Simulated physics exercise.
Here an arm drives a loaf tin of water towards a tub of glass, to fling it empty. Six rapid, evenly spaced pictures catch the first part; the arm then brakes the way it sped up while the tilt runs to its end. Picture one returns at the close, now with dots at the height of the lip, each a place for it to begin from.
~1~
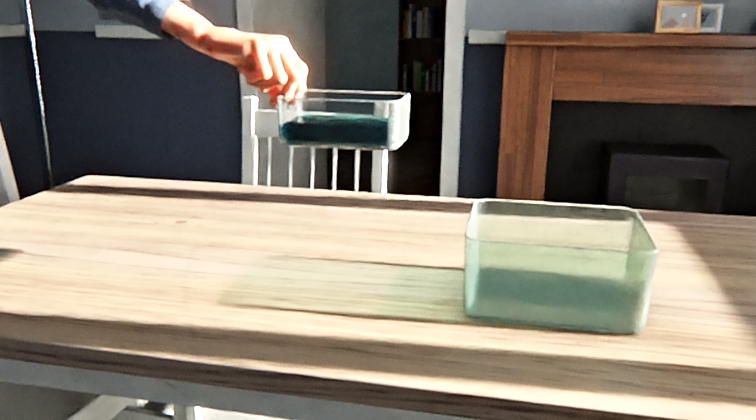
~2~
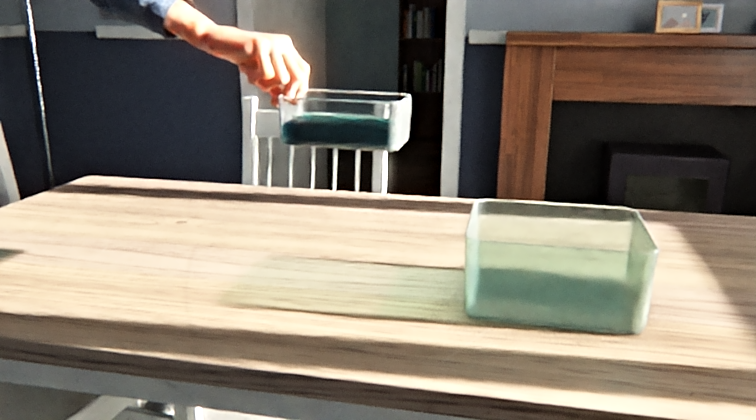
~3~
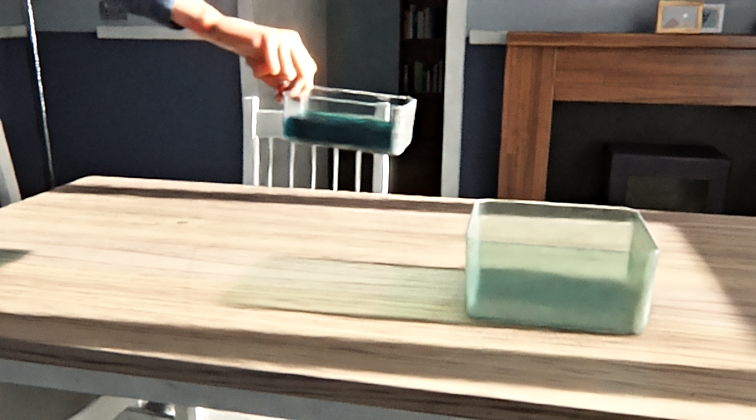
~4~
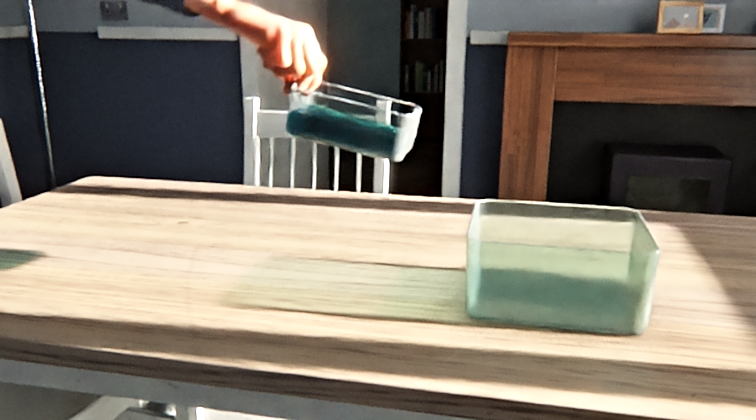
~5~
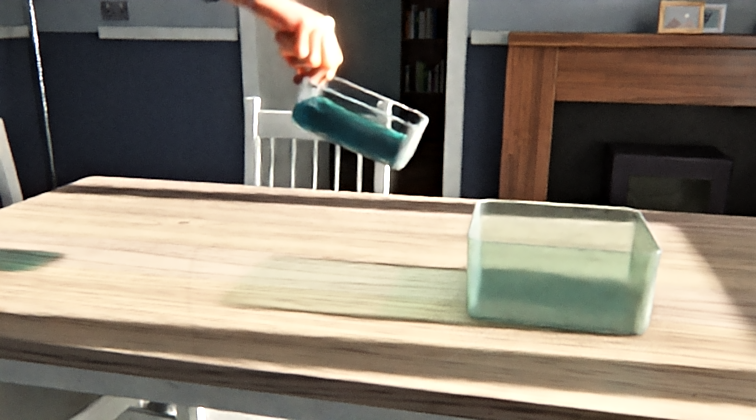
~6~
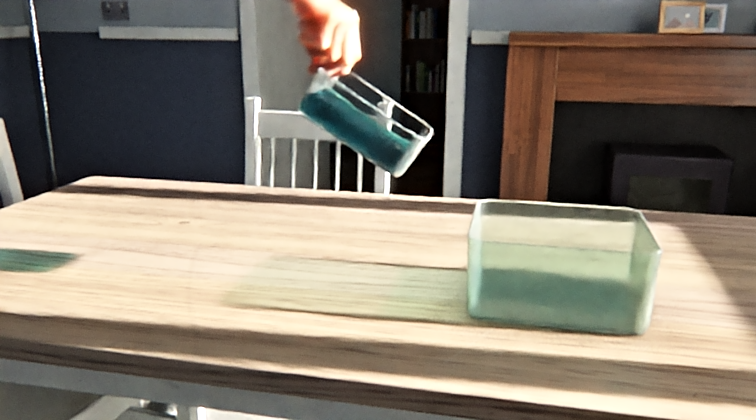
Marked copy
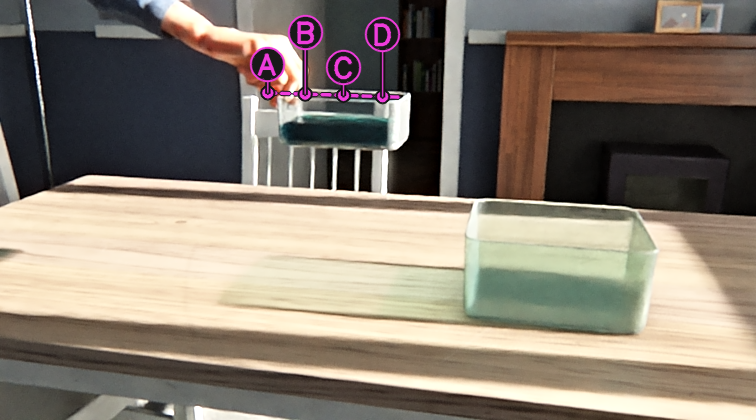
An arm in a blue sleeve reaches in from the upper left of a sunlit room, seen from just above a pale wooden table, holding a clear loaf-shaped container of teal water before a white chair. A pale green glass tub stands on the table at right, with a wooden fireplace behind. The hand moves slightly right and tilts the container steadily, its right end dipping, while the tub stays still.
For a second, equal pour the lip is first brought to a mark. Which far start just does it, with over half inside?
Place D.
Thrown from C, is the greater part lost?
Yes, that goes wrong.
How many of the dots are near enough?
One of them.
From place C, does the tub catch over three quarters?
No, less.
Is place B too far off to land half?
Yes, it does.
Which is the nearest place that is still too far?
Place C.
On the marked copy, A at (267, 92); B at (305, 94); C at (343, 95); D at (382, 96).
Choosing A, about 0 % lands in the tub, 97 % falls short and 3 % goes beside or beyond.
Choosing B, about 2 % lands in the tub, 93 % falls short and 5 % goes beside or beyond.
Choosing C, about 35 % lands in the tub, 58 % falls short and 6 % goes beside or beyond.
Choosing D, about 64 % lands in the tub, 27 % falls short and 9 % goes beside or beyond.
